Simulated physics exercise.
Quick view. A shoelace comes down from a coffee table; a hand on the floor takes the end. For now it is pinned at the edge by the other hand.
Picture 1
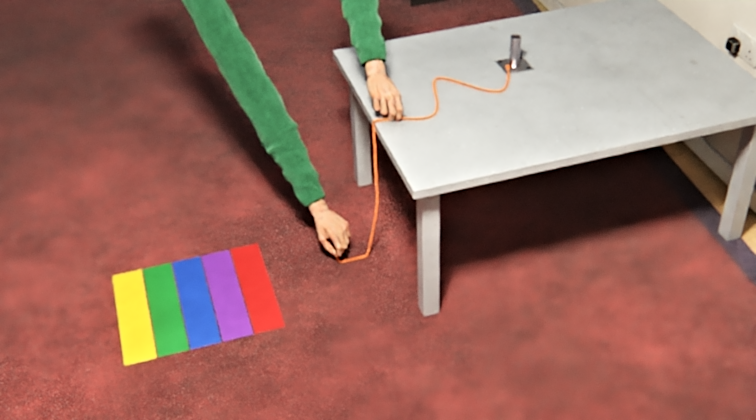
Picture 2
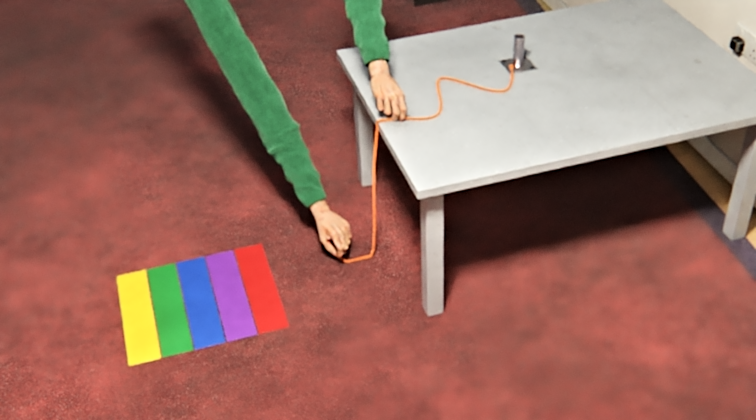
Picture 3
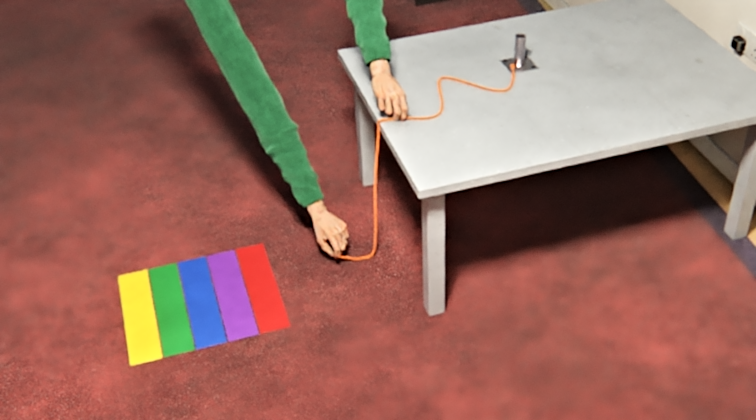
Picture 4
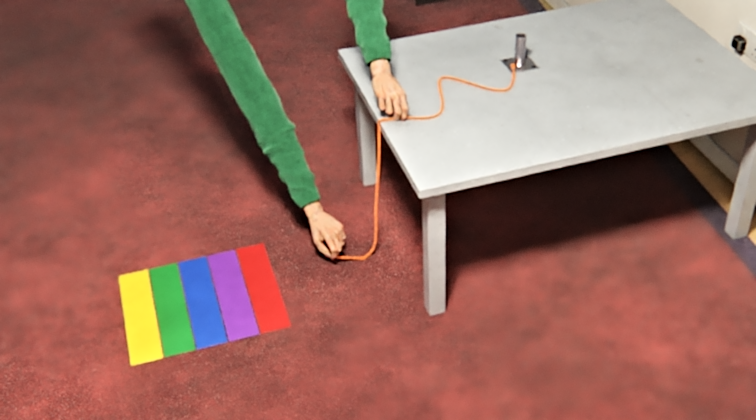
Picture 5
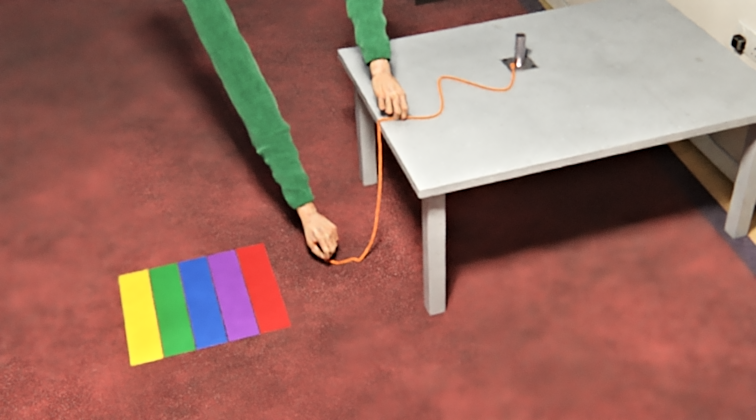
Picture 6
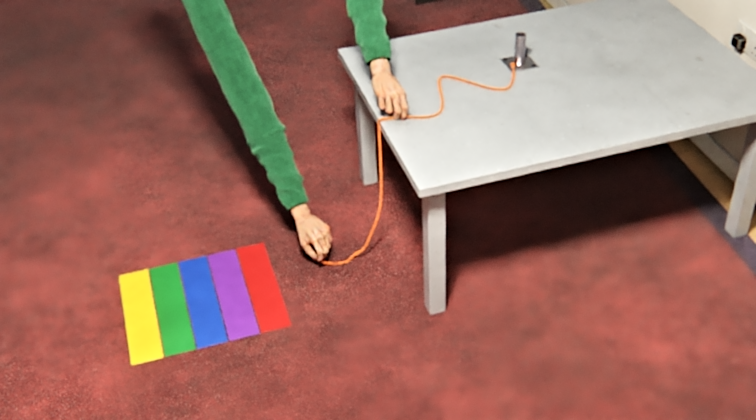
On a red floor beside a gray table, one hand held an orange cord at the table's edge while the other slid its low end slightly left, toward a row of five colored stripes.
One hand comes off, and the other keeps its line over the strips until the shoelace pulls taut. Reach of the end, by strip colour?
Yellow.
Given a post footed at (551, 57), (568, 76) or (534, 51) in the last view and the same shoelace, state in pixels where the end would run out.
Places per try: (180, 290); (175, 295); (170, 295).
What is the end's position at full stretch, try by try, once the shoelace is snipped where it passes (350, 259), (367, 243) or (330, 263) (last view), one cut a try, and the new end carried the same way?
First (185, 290), then (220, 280), then (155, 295).
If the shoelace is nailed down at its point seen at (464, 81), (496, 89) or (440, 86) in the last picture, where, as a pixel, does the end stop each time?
First try near (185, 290), second near (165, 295), third near (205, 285).
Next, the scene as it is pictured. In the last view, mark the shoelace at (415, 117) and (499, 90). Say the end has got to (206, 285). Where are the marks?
One lands at (363, 161), the other at (465, 79).
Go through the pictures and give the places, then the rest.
End (336, 254); red (265, 314); purple (234, 321); blue (202, 329); green (170, 337); yellow (138, 344), in the first picture.
End (337, 255); shoelace through (511, 84) (453, 80) (441, 108) (378, 126) (374, 186) (374, 244), in the second picture.
End (334, 255), in the third picture.
End (331, 256); shoelace through (512, 84) (455, 79) (442, 108) (379, 125) (377, 186) (375, 244), in the fourth picture.
End (324, 258), in the fifth picture.
End (318, 259); shoelace through (512, 83) (455, 78) (442, 107) (379, 124) (381, 184) (367, 243), in the sixth picture.
Soon after, end near (206, 285); over blue.
Then, end near (164, 295); over green.
At full stretch, end near (137, 301); over yellow. It halts on the yellow strip.
